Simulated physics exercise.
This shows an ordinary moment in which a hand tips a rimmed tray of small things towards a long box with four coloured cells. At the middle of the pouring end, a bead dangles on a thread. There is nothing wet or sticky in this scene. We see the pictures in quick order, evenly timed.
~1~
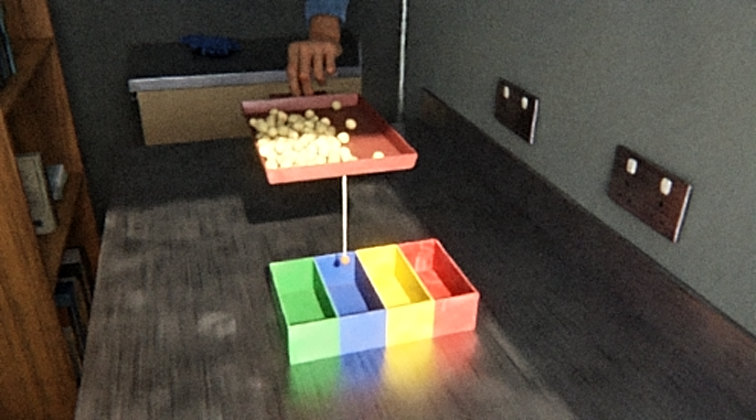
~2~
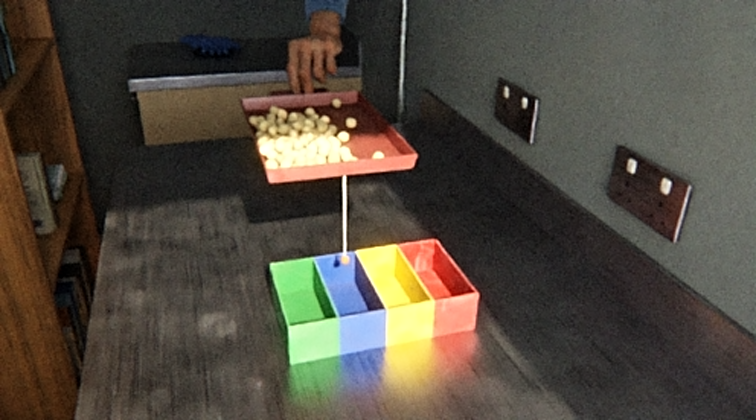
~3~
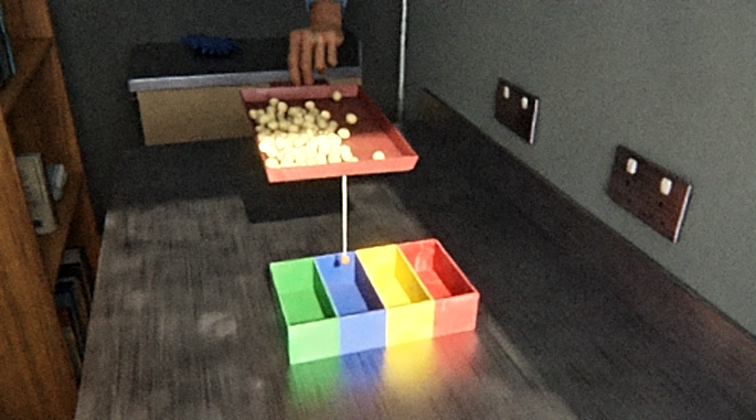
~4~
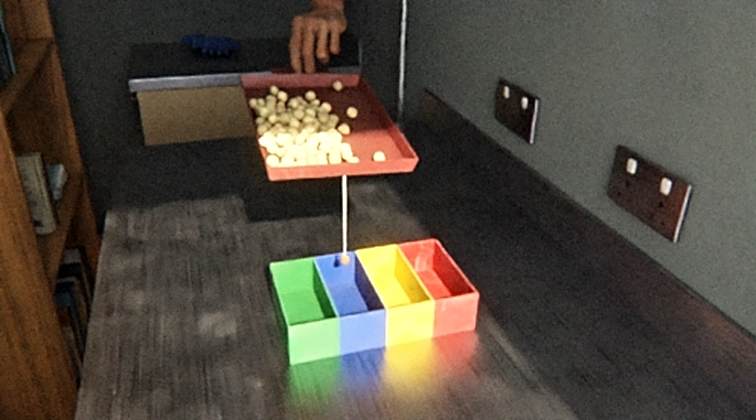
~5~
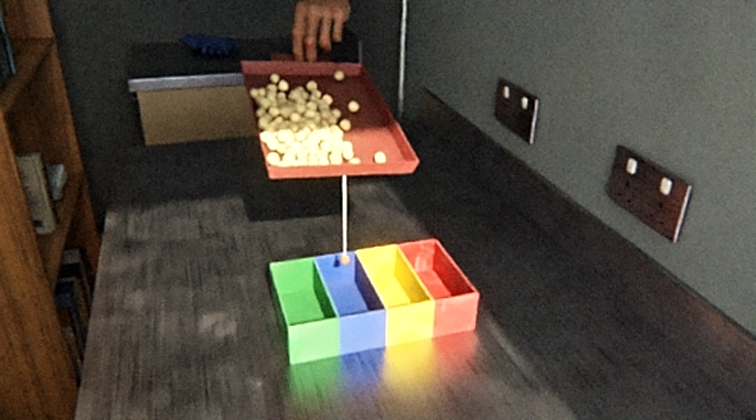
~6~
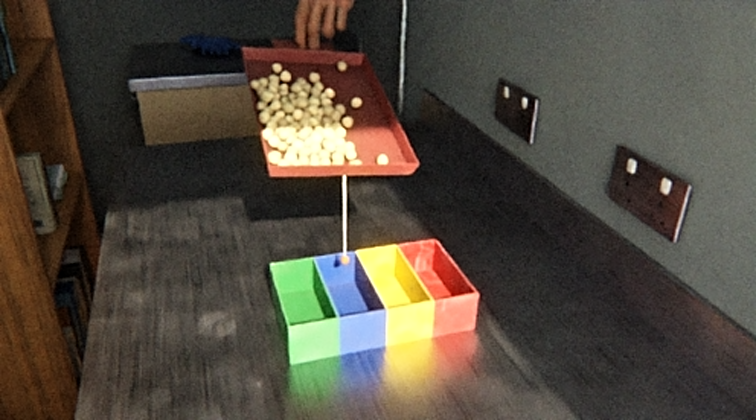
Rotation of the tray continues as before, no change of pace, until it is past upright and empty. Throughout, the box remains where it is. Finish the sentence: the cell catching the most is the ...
... Yellow cell.
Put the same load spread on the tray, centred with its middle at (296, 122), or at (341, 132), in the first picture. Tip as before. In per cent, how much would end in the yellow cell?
In order, 40 % then 40 %.
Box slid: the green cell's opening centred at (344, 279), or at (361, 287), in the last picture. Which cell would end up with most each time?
Blue, then the blue one.
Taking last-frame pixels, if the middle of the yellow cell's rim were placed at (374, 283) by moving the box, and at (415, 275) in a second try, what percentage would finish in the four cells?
First case around 80 %, second case around 90 %.
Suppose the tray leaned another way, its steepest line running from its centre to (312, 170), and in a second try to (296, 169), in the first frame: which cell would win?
Try 1 - the green cell. Try 2 - that green cell.
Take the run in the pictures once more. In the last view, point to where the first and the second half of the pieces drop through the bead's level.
The leading part at (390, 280), the rest of it at (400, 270).
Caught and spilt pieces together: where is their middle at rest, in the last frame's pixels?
Near (392, 311).
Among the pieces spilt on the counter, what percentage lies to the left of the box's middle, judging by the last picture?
Some 60 per cent.
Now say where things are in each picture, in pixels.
The first picture shows corners of the pouring end at (269, 168) and (413, 153), level; middle of the load at (300, 143), macadamia nuts; bead on its thread at (345, 260); green cell at (314, 337); blue cell at (363, 328); yellow cell at (410, 320); red cell at (455, 311).
The second picture shows corners of the pouring end at (269, 168) and (413, 154), level; middle of the load at (300, 142).
The third picture shows corners of the pouring end at (270, 167) and (414, 155), tipped barely, lowest at the right corner; middle of the load at (300, 138).
The fourth picture shows corners of the pouring end at (270, 166) and (414, 157), tipped a little, lowest at the right corner; middle of the load at (301, 132).
The fifth picture shows corners of the pouring end at (271, 164) and (415, 160), tipped a little, lowest at the right corner; middle of the load at (302, 127).
The sixth picture shows corners of the pouring end at (272, 163) and (415, 162), tipped clearly, lowest at the right corner; middle of the load at (298, 115), a small part on the move; green cell at (314, 337); blue cell at (363, 328); yellow cell at (410, 320); red cell at (455, 311).
Soon after the last picture, tray tipped steeply; most on the tray; a small part in the yellow cell; a stray few in the red cell; a stray few in the blue cell; a small part falling or outside the box.
A little later, tray tipped past a quarter turn; most on the tray; a small part in the yellow cell; a stray few in the red cell; a stray few in the green cell; a stray few in the blue cell; a small part falling or outside the box.
Later still, tray tipped past a quarter turn; about half in the yellow cell; about a quarter in the red cell; about a quarter in the blue cell; a stray few in the green cell; a small part falling or outside the box.
At rest, tray tipped past a quarter turn; about half in the yellow cell; about a quarter in the red cell; about a quarter in the blue cell; a stray few in the green cell; a small part outside the box.
